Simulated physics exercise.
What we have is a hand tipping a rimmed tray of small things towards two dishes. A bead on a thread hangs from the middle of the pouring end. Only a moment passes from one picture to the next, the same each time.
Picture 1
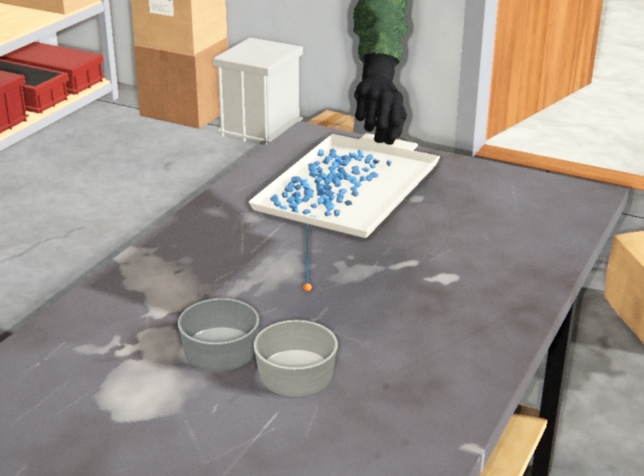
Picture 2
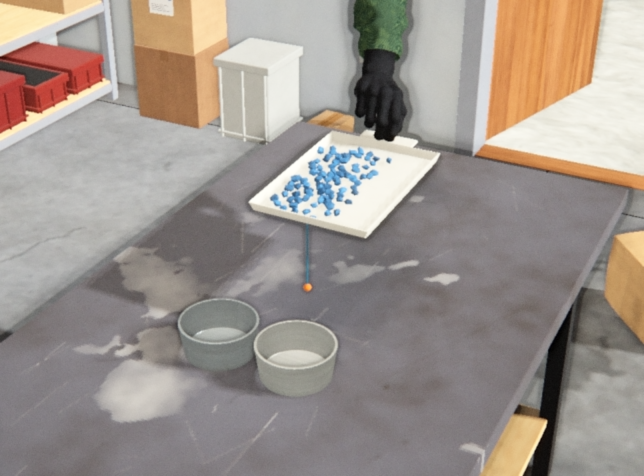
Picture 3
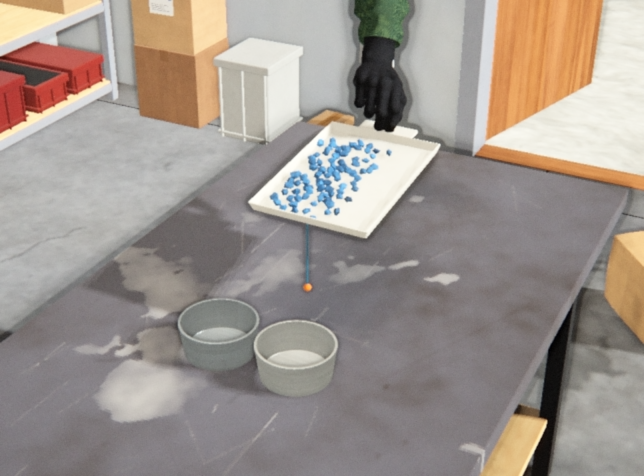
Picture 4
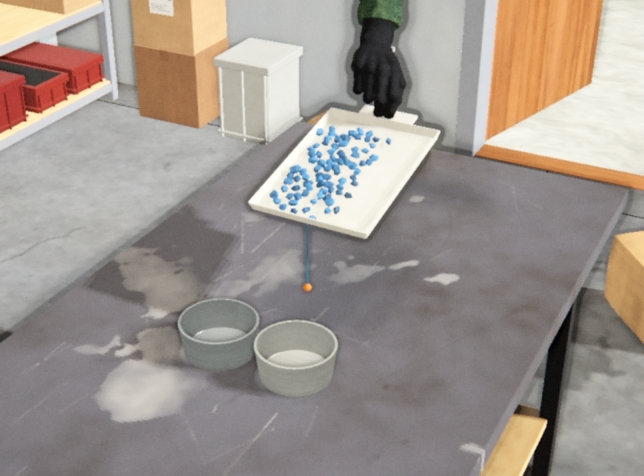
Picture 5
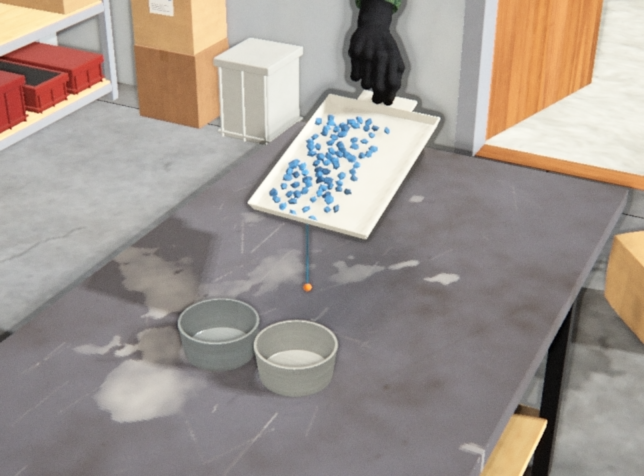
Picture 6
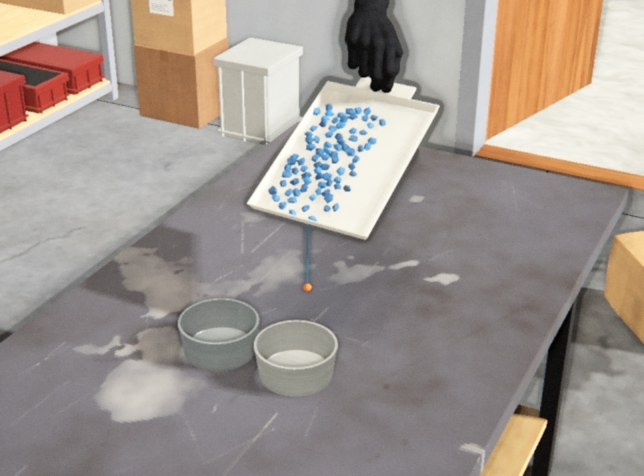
In the video, a black-gloved hand holds a white rimmed tray of small blue stones above a dark table with two empty round dishes, then raises the tray's far end, steadily steepening its slant while the stones shift slightly.
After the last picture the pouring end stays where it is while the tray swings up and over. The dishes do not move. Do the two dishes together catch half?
Caught overall: Under half.
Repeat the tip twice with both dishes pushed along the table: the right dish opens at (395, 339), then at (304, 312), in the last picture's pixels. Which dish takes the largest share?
The first try: The left one. The second: The right-hand dish.
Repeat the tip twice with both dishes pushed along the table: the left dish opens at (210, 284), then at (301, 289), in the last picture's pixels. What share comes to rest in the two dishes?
First some 50, then 10 per cent.
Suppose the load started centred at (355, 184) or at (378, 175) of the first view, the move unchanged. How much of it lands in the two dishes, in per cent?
The first gives 20 %, the second 40 %.
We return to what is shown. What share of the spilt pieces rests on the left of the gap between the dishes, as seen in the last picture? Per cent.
About 10 per cent.
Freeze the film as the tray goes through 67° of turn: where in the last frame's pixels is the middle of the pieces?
Roughly at (301, 220).
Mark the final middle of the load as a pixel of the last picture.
Near (301, 345).
Soon after the last picture, tray tipped steeply; about two thirds on the tray; about a third in the air.
A little later, tray tipped past a quarter turn; a stray few on the tray; a small part in the right dish; a small part in the left dish; about two thirds outside both; a small part in the air.
Later still, tray tipped past a quarter turn; a small part in the right dish; a small part in the left dish; most outside both.
At rest, tray tipped past a quarter turn; a small part in the right dish; a small part in the left dish; most outside both.
